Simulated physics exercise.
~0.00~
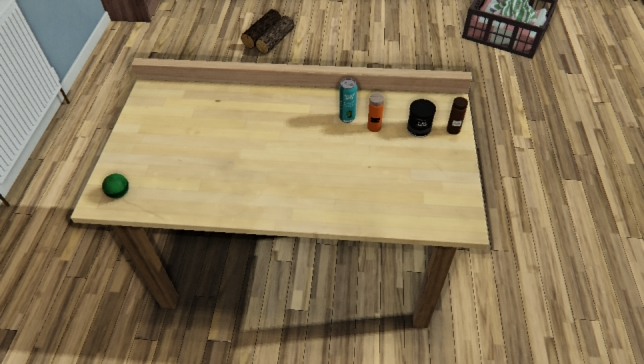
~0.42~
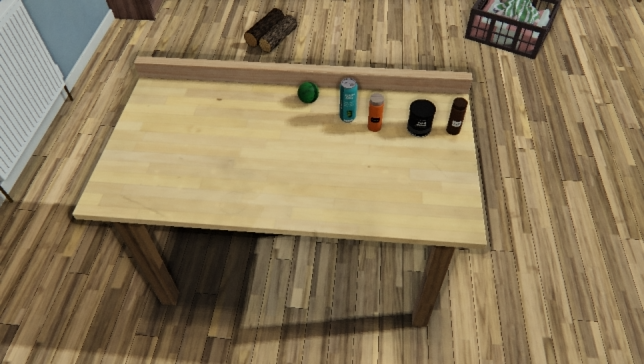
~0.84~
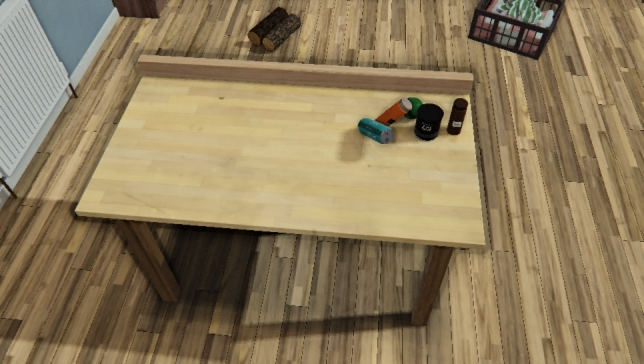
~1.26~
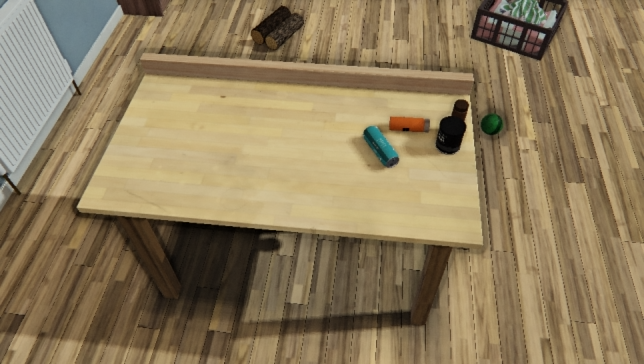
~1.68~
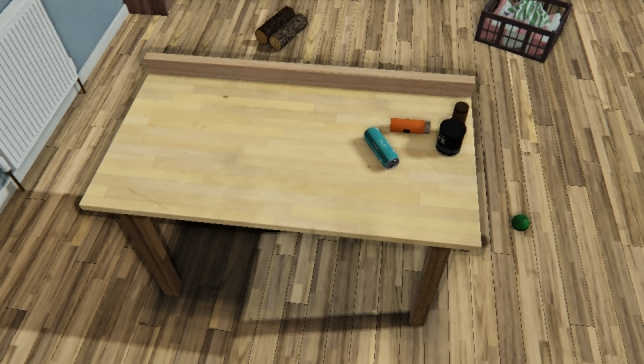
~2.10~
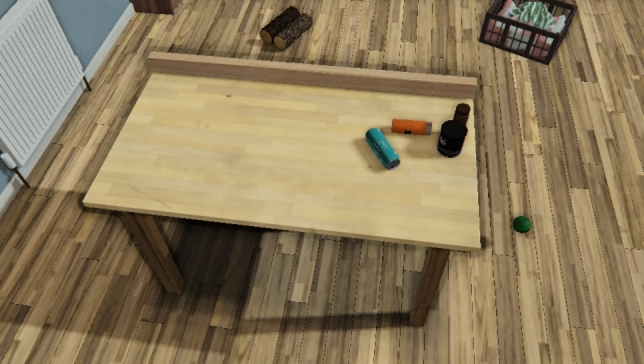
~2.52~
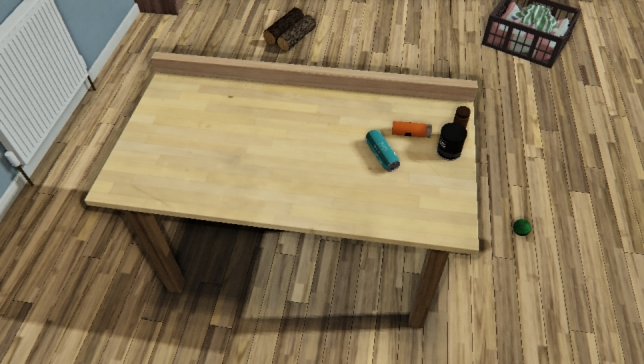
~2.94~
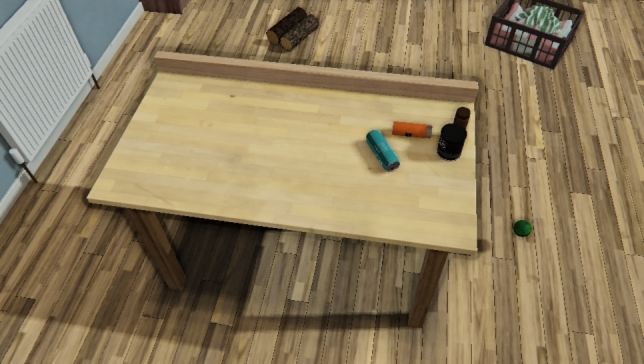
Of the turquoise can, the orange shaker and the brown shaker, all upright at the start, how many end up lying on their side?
Two of them do. The turquoise can and the orange shaker end on their sides on the table.
